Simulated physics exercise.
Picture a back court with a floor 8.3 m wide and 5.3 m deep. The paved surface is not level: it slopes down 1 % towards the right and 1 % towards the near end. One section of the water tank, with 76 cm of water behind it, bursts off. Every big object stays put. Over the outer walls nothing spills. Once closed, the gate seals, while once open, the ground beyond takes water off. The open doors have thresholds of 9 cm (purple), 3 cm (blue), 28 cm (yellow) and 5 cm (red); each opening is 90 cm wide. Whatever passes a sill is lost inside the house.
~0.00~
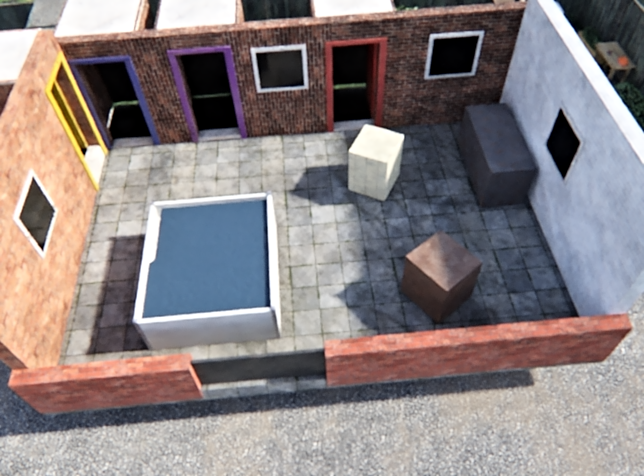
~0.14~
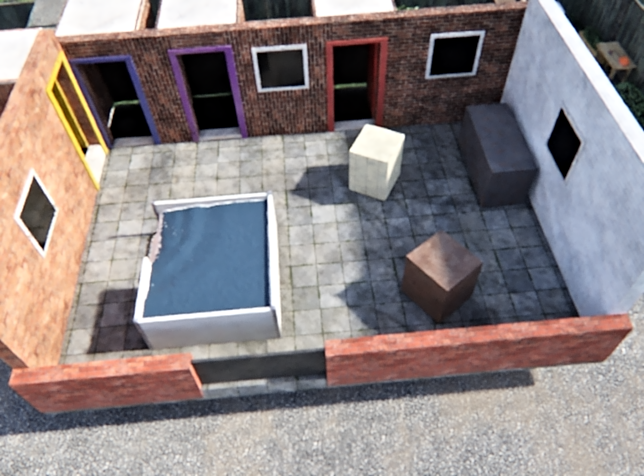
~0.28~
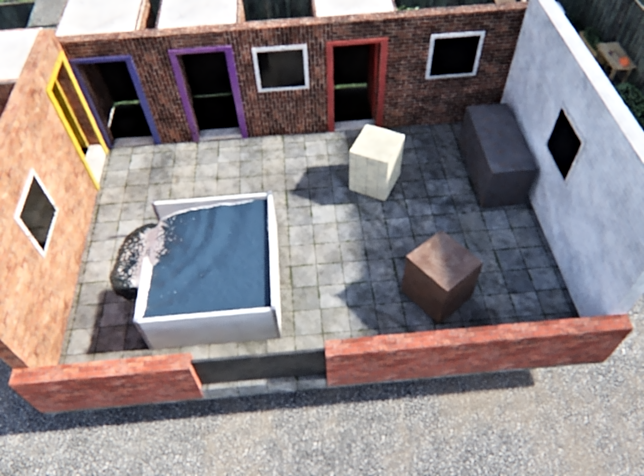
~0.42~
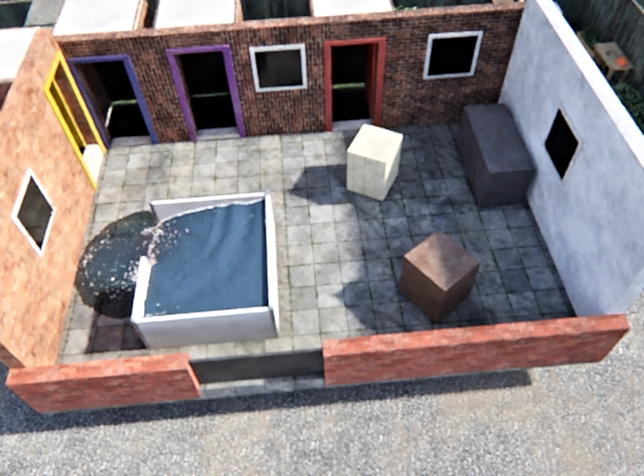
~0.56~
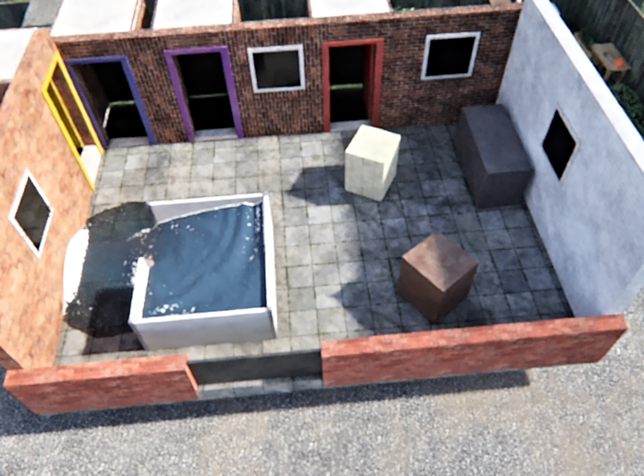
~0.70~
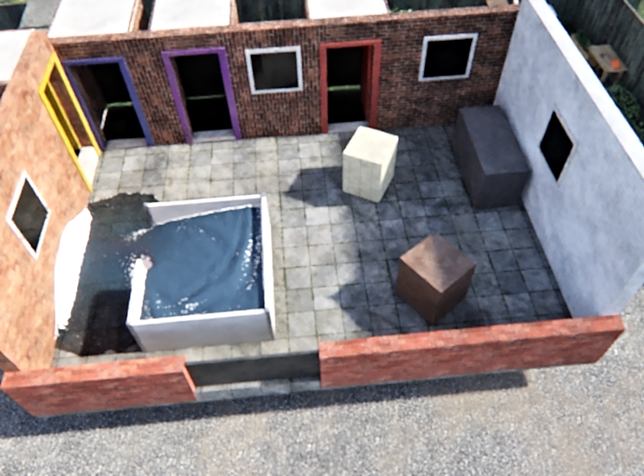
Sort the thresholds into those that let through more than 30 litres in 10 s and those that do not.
Sorted: Purple door does not; blue door lets more through; yellow door does not; red door does not.
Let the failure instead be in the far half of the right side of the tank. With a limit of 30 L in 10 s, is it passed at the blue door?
Against the limit, blue does not exceed it.
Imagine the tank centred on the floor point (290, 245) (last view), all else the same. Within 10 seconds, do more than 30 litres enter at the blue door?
With that change, the limit at the blue door is surpassed.
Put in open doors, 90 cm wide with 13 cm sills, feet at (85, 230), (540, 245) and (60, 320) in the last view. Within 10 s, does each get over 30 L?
Result in order - more than that, not enough, more than that.
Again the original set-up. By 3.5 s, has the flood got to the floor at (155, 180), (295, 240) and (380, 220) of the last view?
Listed in sequence, the spots are drenched, bone dry and bone dry.
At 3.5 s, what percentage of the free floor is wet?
Around 40 per cent.
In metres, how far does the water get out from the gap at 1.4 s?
Roughly 3.4 m.
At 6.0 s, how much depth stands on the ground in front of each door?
Centimetres: Purple 7 / blue 14 / yellow 7 / red 2.
After 1.4 s water covers 15 % of the floor and is deepest (50 cm) near (74, 264); purple door not reached, blue door not reached, yellow door 12 cm at the sill, 0 L in, red door not reached.
After 2.2 s water covers 20 % of the floor and is deepest (41 cm) near (85, 263); purple door not reached, blue door 12 cm at the sill, 117 L in, yellow door 14 cm at the sill, 0 L in, red door not reached.
After 3.5 s water covers 40 % of the floor and is deepest (30 cm) near (46, 391); purple door 9 cm at the sill, 0 L in, blue door 12 cm at the sill, 360 L in, yellow door 10 cm at the sill, 0 L in, red door not reached.
After 6.0 s water covers 75 % of the floor and is deepest (20 cm) near (447, 354); purple door 7 cm at the sill, 1 L in, blue door 14 cm at the sill, 600 L in, yellow door 7 cm at the sill, 0 L in, red door 2 cm at the sill, 0 L in.
After 10.0 s water covers 95 % of the floor and is deepest (14 cm) near (46, 391); purple door 5 cm at the sill, 1 L in, blue door 9 cm at the sill, 751 L in, yellow door 6 cm at the sill, 0 L in, red door 2 cm at the sill, 0 L in.
